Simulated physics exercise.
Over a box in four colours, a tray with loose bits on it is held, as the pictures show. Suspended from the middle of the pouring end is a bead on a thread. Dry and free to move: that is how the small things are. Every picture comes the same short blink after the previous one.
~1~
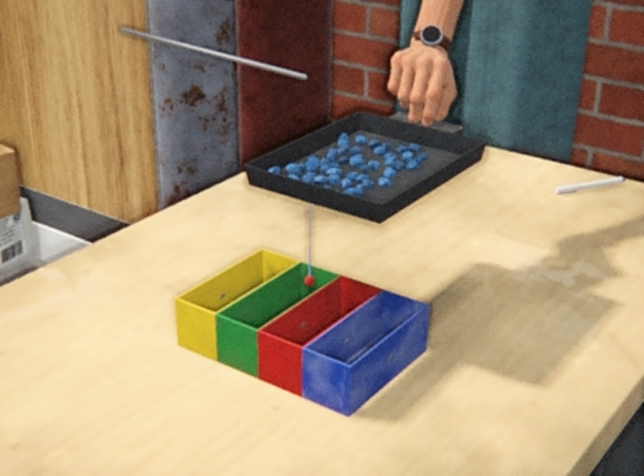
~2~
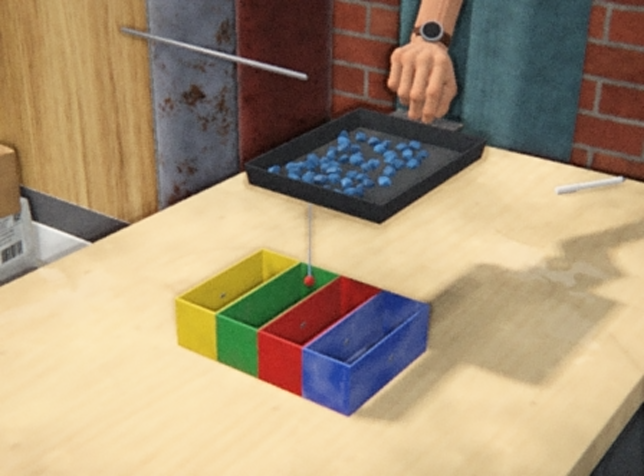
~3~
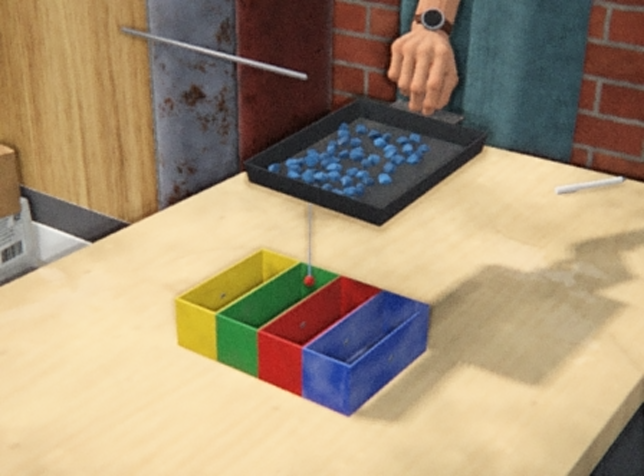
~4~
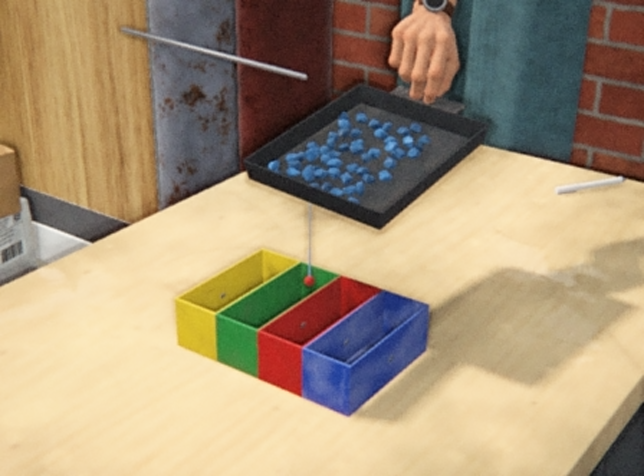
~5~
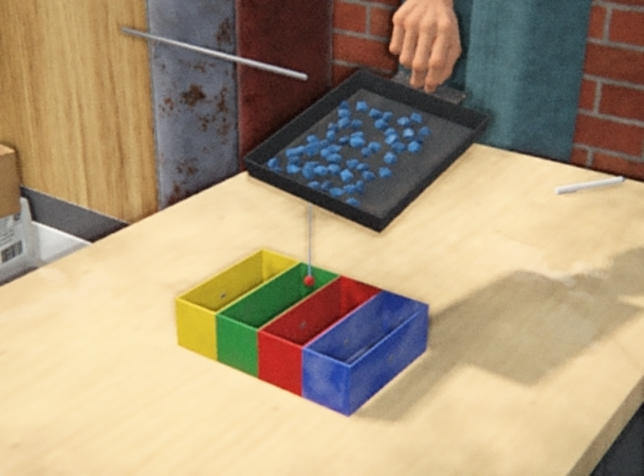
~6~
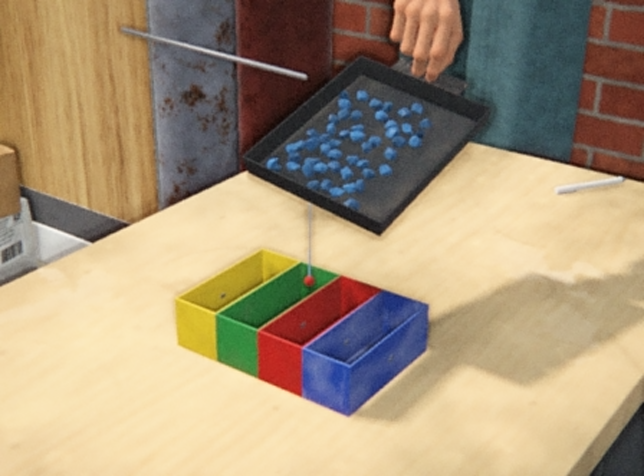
A black tray scattered with small blue stones is held by a hand with a wristwatch above a pale wooden table, seen from a raised, unmoving viewpoint. In front sits an open box with yellow, green, red and blue compartments from left to right, a red bead hanging above. The hand gradually raises the tray's far side, tilting it toward the near edge, its right corner lowest.
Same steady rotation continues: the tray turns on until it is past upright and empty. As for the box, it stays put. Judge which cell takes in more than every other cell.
The blue cell takes in the most.
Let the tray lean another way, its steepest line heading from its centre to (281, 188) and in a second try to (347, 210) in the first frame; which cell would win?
The yellow cell; the blue cell.
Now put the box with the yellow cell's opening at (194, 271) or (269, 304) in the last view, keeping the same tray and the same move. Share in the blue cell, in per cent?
You'd get near 20 per cent and afterwards near 10 per cent.
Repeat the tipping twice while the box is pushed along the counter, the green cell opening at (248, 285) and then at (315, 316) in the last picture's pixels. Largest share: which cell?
Case 1 - the cell in blue; case 2 - the red cell.
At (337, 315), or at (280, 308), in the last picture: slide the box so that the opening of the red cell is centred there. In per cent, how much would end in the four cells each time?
It would be roughly 100 per cent in the first placement and roughly 60 per cent in the second.
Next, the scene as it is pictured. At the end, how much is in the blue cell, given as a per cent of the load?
That share works out at some 80 %.
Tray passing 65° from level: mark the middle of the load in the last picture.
I'd put the middle of the pieces at roughly (360, 208).
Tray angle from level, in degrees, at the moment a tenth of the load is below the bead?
Tilt: Around 80 degrees.
Just after the last frame, tray tipped steeply; almost all on the tray; just a few falling or outside the box.
A moment on, tray tipped past a quarter turn; roughly half on the tray; roughly half in the blue cell; just a few in the red cell; about a tenth falling or outside the box.
Further on, tray tipped past a quarter turn; the larger part in the blue cell; roughly a quarter in the red cell; about a tenth falling or outside the box.
When it is over, tray tipped past a quarter turn; the larger part in the blue cell; roughly a quarter in the red cell; not one in the green cell; not one in the yellow cell; about a tenth outside the box.
